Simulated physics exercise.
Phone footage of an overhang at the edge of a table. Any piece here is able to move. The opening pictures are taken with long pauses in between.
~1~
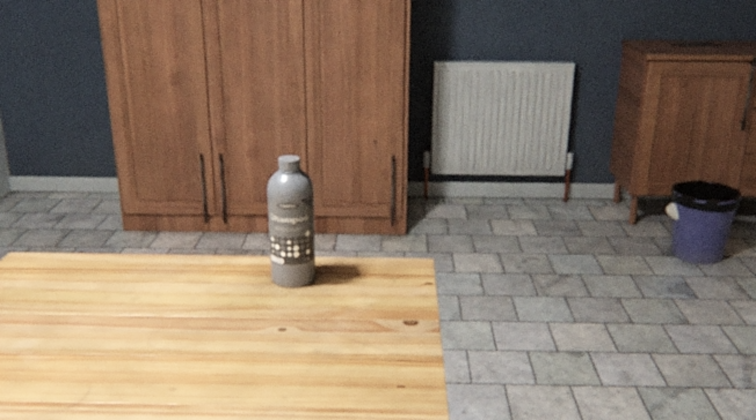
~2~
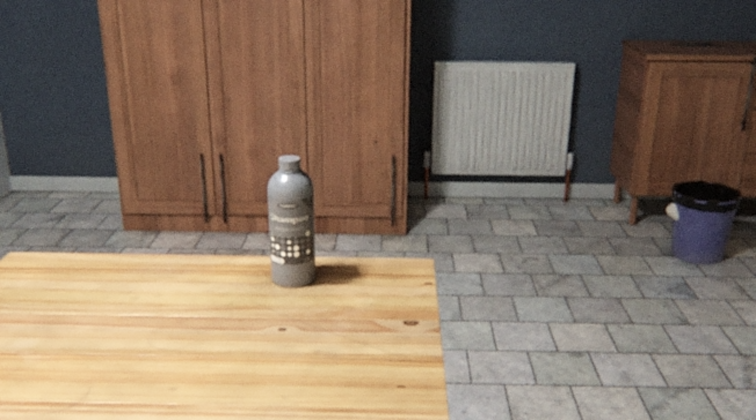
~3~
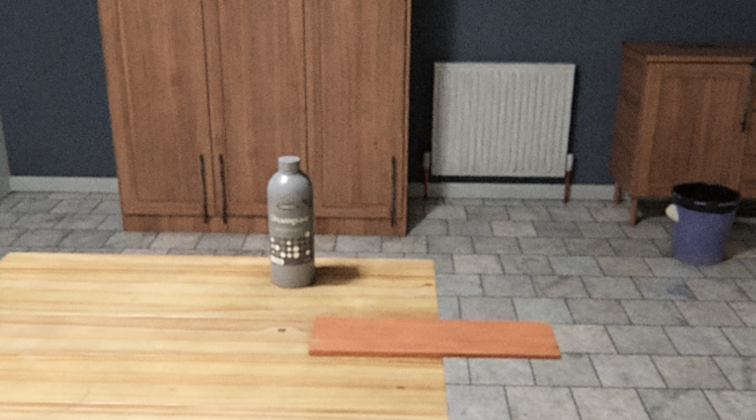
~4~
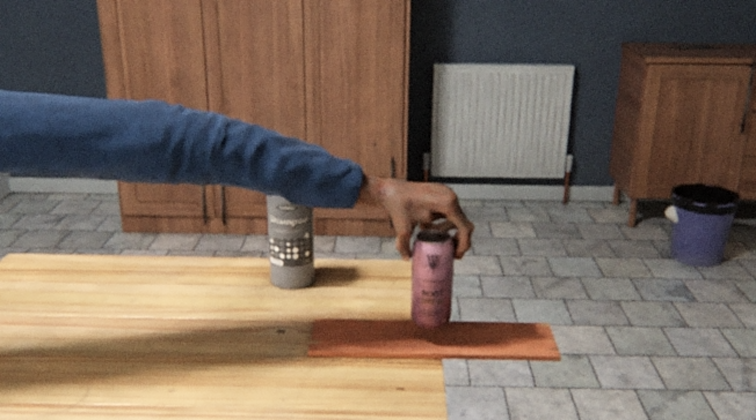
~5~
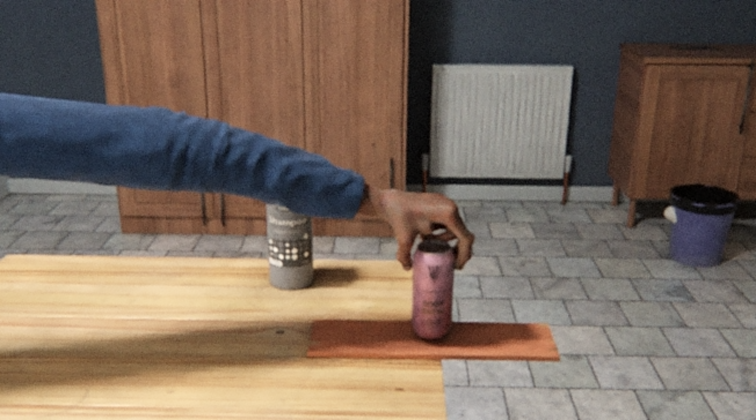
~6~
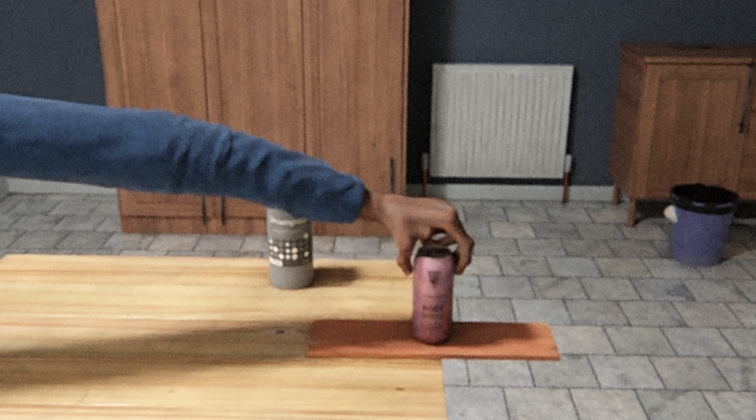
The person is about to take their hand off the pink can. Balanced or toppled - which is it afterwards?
It rests securely.
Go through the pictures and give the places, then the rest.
The last thing is not in view yet, in the first frame.
The last thing is not in view yet, in the second frame.
The last thing is not in view yet; orange board (433, 338), in the third frame.
Coming down; pink can (432, 280); orange board (433, 339), in the fourth frame.
Coming down; pink can (433, 290); orange board (432, 339), in the fifth frame.
In place under the hand; pink can (433, 295); orange board (432, 339), in the sixth frame.
Then, 0.20 s after the last picture, nothing has stirred.
Then, 0.60 s after the last picture, pink can resting near (433, 295).
At rest, all 3 in place. Seen from the same camera at the end, pink can near (433, 295). The board keeps its balance.
